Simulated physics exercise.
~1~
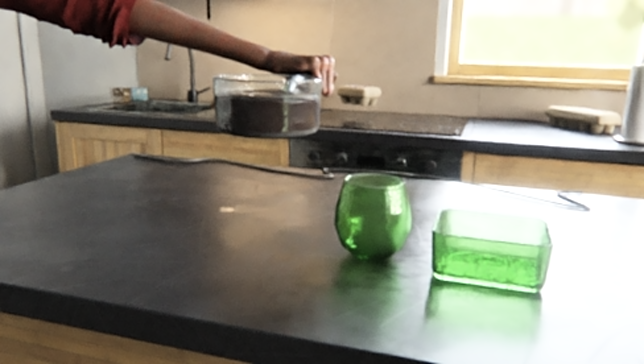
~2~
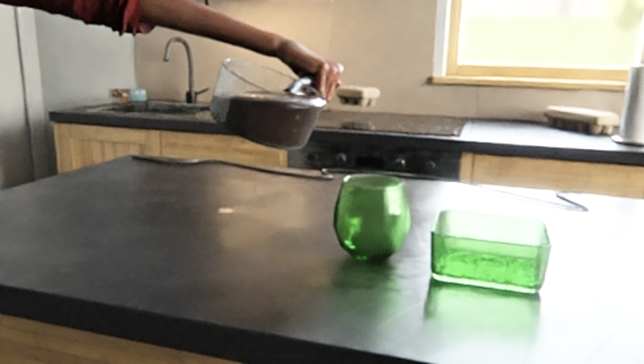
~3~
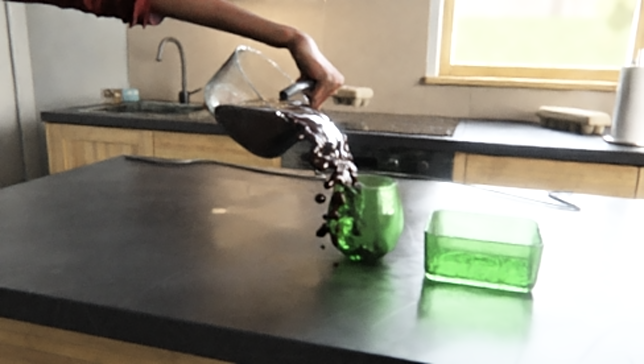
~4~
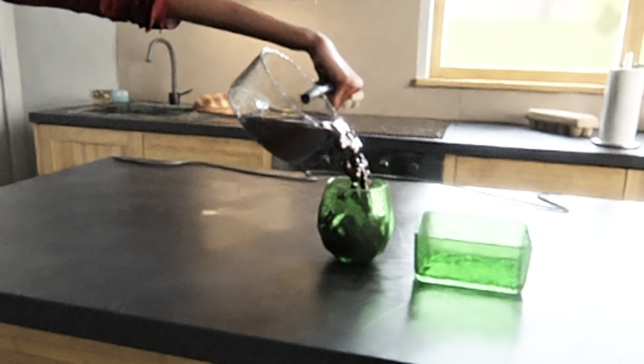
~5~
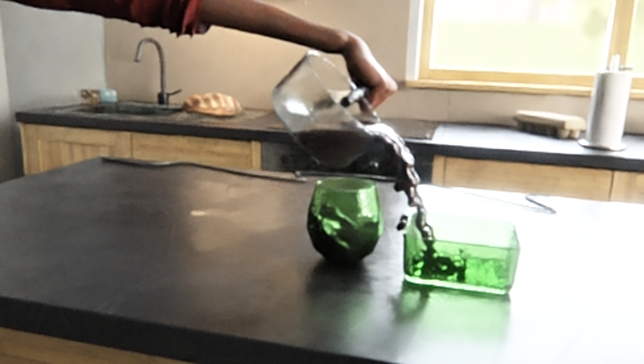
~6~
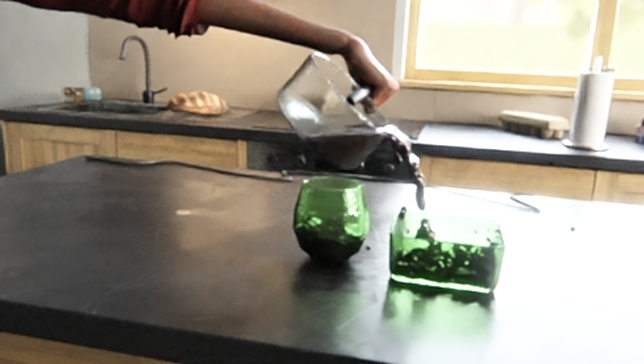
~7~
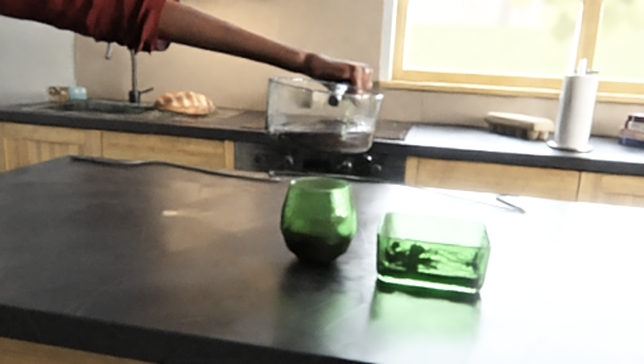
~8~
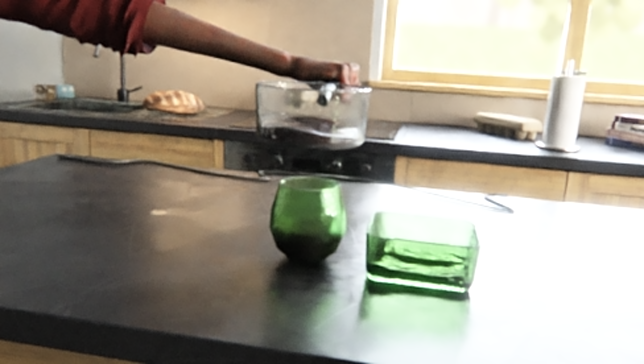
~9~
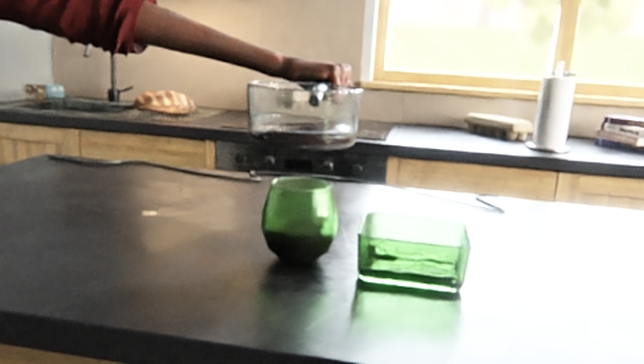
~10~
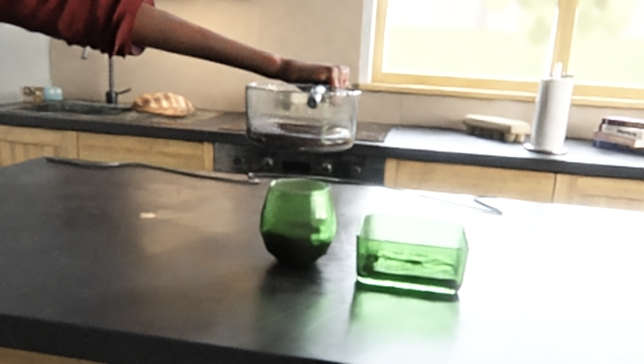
Kitchen island, a hand tilting a clear pot and pouring dark liquid into a green glass, then a green box, ending upright.
